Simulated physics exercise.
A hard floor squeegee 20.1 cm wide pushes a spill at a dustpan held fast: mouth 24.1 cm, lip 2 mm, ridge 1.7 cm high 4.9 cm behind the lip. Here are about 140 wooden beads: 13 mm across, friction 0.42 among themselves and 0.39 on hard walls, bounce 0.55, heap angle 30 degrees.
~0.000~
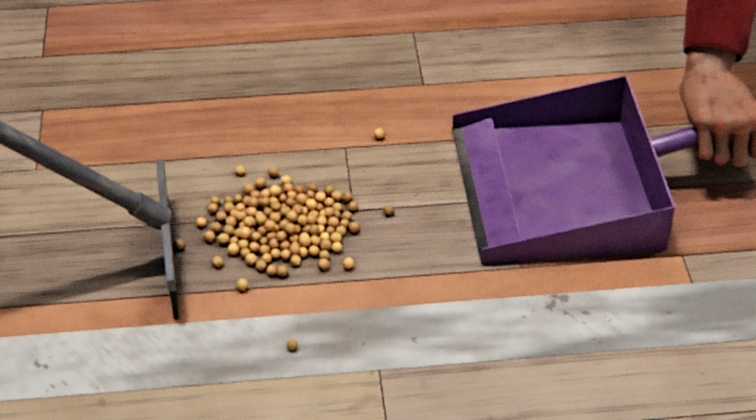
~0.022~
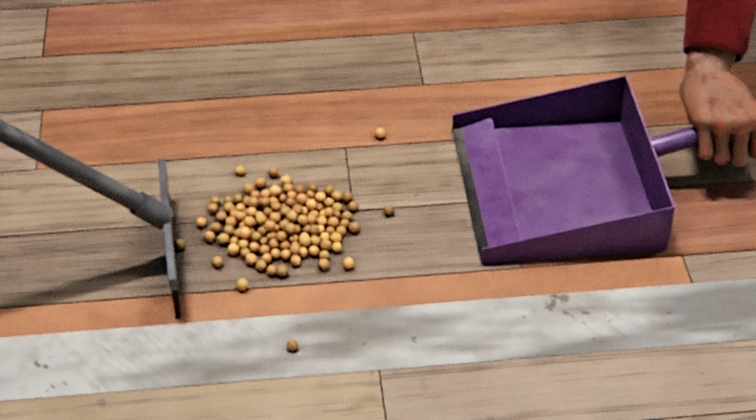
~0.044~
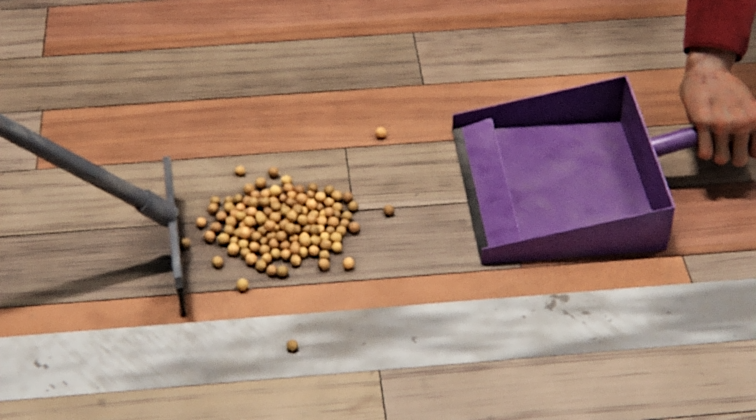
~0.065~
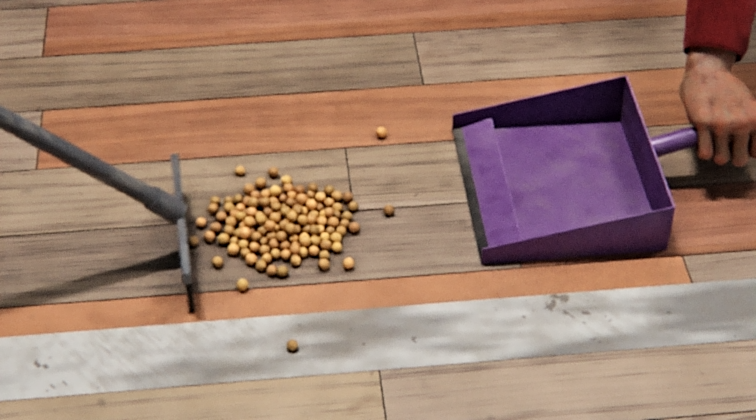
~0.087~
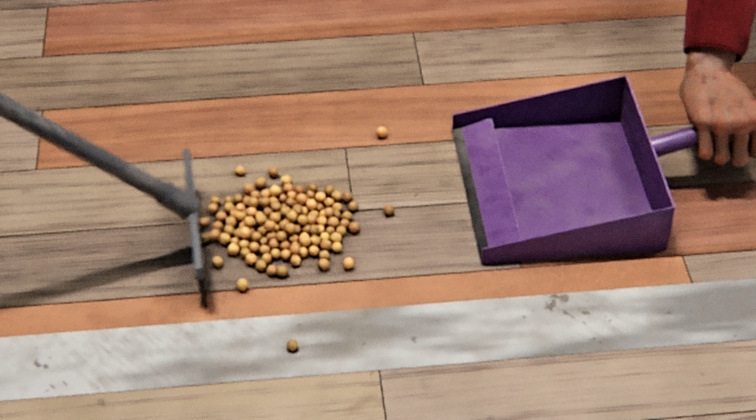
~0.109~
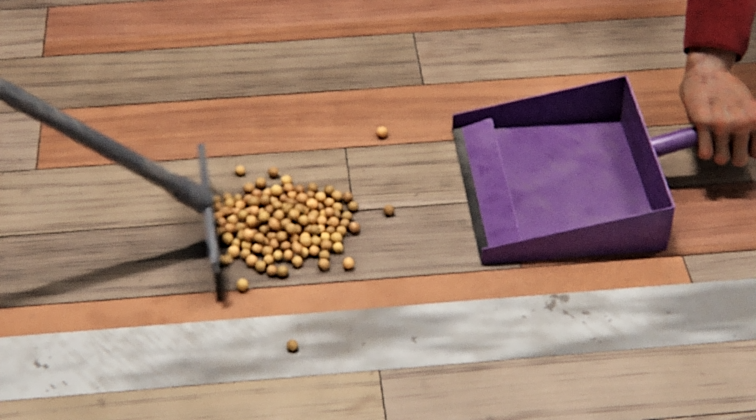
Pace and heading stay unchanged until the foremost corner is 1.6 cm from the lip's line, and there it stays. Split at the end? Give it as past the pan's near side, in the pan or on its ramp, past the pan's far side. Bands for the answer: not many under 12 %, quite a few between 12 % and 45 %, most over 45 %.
Near side: Quite a few; pan: Quite a few; far side: Quite a few.
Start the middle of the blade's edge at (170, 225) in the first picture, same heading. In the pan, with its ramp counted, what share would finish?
I'd estimate about 20 per cent.
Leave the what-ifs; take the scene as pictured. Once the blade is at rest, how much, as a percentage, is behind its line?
20 %.
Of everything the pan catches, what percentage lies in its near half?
Roughly 30 in a hundred.
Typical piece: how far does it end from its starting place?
The figure is about 28 cm.
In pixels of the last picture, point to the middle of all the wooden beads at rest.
Centre at rest: Approx. (472, 170) px.
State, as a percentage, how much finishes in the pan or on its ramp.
About 40 per cent.
After 0.29 s, middle of the blade 16 cm from the lip; 0 % over the lip, far side 5 %, near side 10 %.
After 0.41 s, middle of the blade 6 cm from the lip; 5 % over the lip, far side 10 %, near side 15 %.
After 0.66 s, middle of the blade 2 cm from the lip; 45 % over the lip, far side 15 %, near side 15 %.
In the end, at 1.6 s, near side 15 %, pan 40 %, far side 15 %, in front of the lip or behind the blade 25 %.
